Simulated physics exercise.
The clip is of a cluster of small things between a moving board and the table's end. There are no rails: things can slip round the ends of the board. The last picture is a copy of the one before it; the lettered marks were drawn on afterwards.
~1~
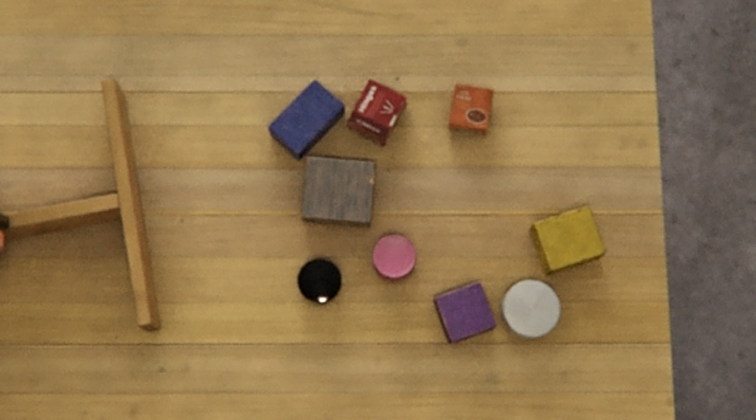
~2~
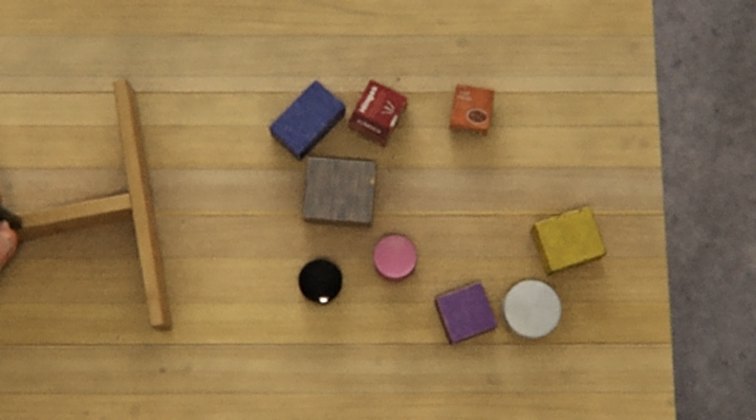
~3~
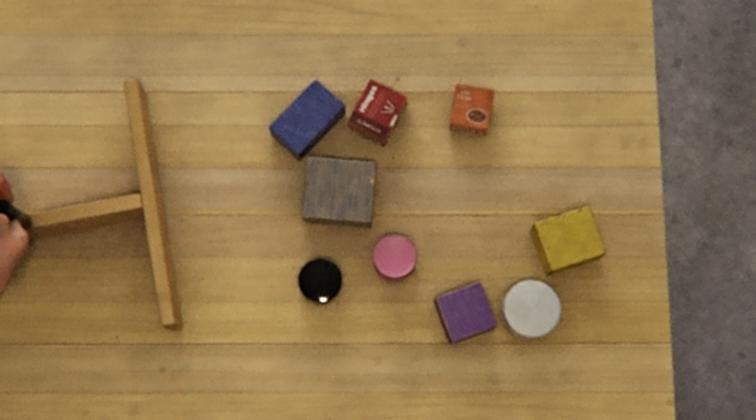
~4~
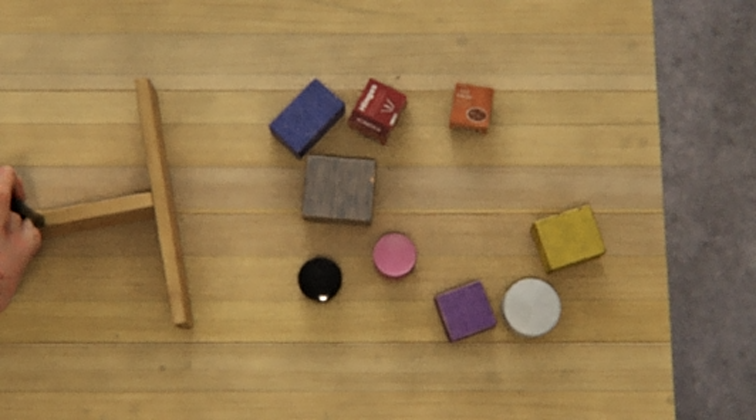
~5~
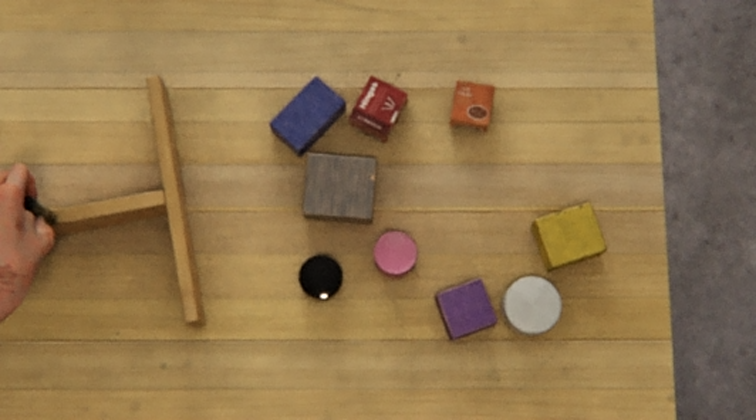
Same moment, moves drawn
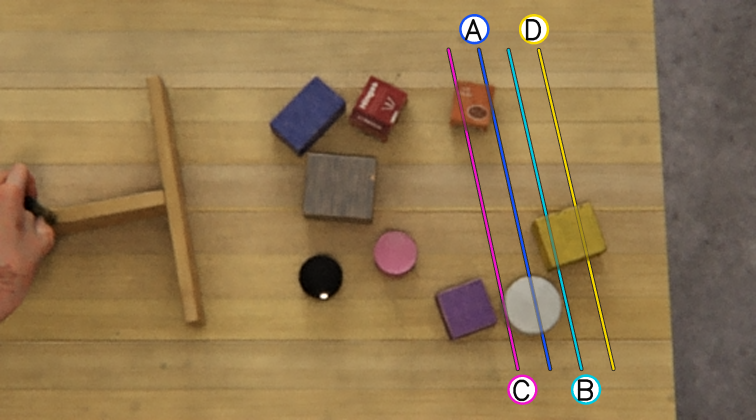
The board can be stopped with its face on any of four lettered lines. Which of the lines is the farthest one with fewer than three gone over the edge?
At D, and not beyond.
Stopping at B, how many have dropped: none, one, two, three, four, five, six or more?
In all, none.
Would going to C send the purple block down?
By then, no.
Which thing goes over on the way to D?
The white tin goes over.
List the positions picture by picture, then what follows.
Orange box (471, 110); yellow block (568, 241); red box (377, 113), in the first picture.
Board (137, 200); black pot (321, 283), in the second picture.
Board (149, 199); white tin (531, 310), in the third picture.
Board (160, 198); purple block (465, 312), in the fourth picture.
Board (171, 196); orange box (472, 107); yellow block (569, 238); red box (378, 110), in the fifth picture.
On the marked copy, A at (514, 205); B at (544, 205); C at (482, 205); D at (575, 205).
Following D. Soon after the start, board (317, 196); blue block (341, 103); red box (383, 110).
Later, board (463, 196); white tin (566, 301); orange box (551, 100).
In the end, board (578, 195); white tin over the edge; orange box (660, 100); one fallen.
As for the rest, A is within the limit but short; B is within the limit but short; C is within the limit but short.
